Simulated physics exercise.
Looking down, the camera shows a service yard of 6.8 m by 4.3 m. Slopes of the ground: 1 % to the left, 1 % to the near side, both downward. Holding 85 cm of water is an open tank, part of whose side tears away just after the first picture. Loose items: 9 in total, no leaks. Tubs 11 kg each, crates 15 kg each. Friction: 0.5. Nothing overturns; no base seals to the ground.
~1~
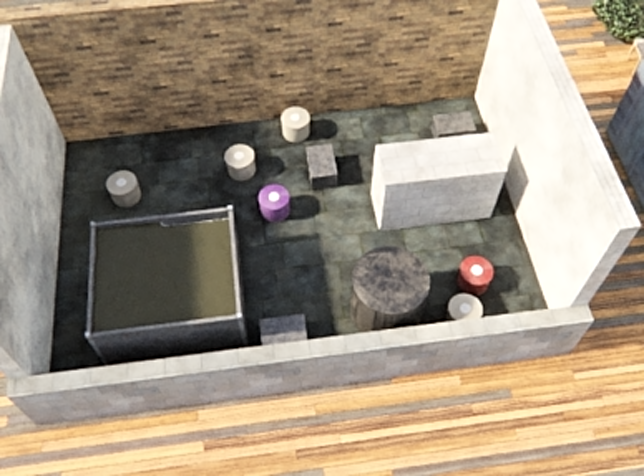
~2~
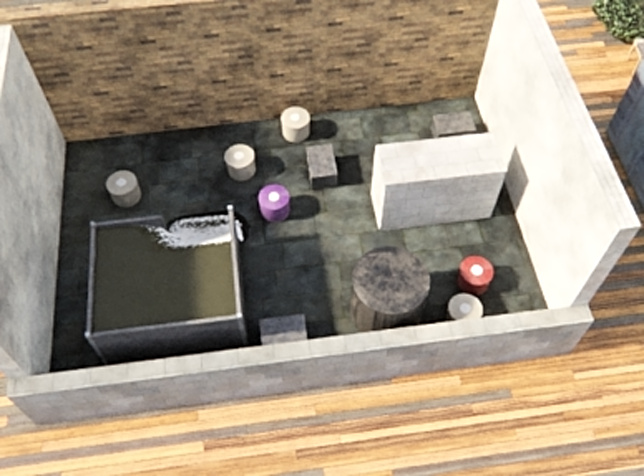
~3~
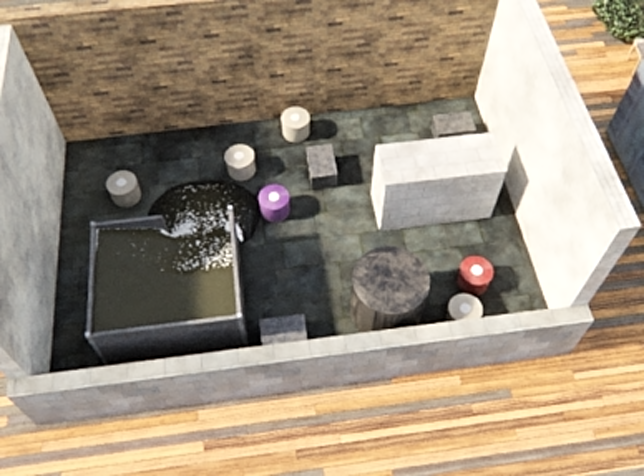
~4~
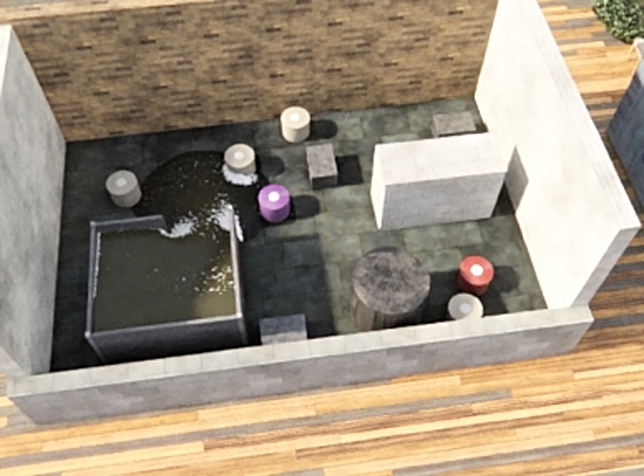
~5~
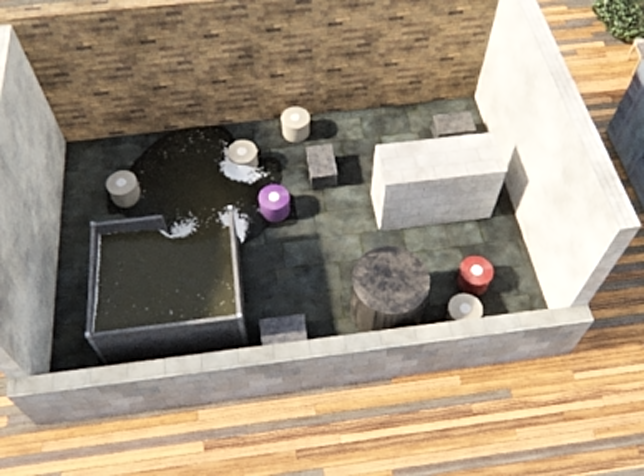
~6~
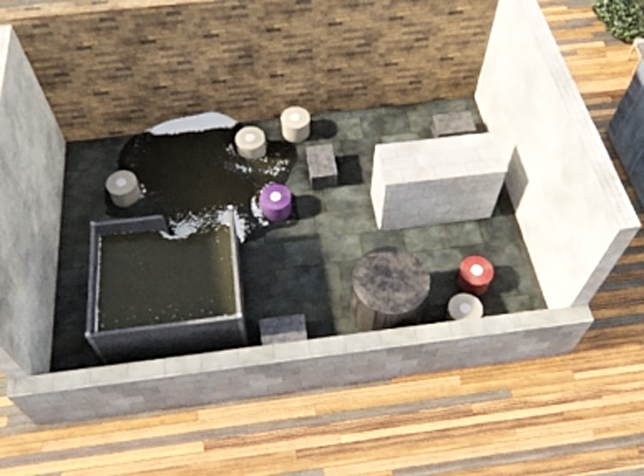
In a walled yard seen from above, a square open tank of murky water stands among pale, purple and red tubs and grey blocks. Part of its far side gives way, and water pours out in a dark, foam-edged pool, spreading around nearby tubs toward the back wall and nudging one pale tub slightly.
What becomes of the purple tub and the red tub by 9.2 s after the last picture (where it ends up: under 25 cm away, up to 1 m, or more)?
The purple tub goes beyond a metre; the red tub does not really move.
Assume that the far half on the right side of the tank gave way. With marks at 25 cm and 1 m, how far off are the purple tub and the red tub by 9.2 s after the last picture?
If so, the purple tub is washed away, the red tub shifts a bit.
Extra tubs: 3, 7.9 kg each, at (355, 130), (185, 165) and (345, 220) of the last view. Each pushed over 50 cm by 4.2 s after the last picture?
In order: Above it, above it, below it.
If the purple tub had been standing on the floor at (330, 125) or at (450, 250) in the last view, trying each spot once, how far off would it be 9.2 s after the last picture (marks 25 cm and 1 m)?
Run one, it gets swept far; run two, it remains planted.
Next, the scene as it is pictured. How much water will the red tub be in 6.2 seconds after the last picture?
Roughly 4 cm deep.
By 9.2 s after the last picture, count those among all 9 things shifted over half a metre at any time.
8.
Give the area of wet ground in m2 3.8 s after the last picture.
Around 23 m2 of it.
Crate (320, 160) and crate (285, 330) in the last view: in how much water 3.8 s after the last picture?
8 and 0 cm.
Then, 1.2 s after the last picture the purple tub is near (328, 192), 0.8 m from its start, aground; the red tub is near (477, 270), 0.0 m from its start, aground; 1 afloat.
Then, 3.8 s after the last picture the purple tub is near (328, 192), 0.8 m from its start, aground; the red tub is near (477, 270), 0.0 m from its start, aground; 3 afloat.
Then, 6.2 s after the last picture the purple tub is near (307, 225), 0.7 m from its start, aground; the red tub is near (477, 270), 0.0 m from its start, aground; 4 afloat.
Then, 9.2 s after the last picture the purple tub is near (296, 315), 2.0 m from its start, afloat; the red tub is near (477, 270), 0.0 m from its start, aground; 6 afloat.
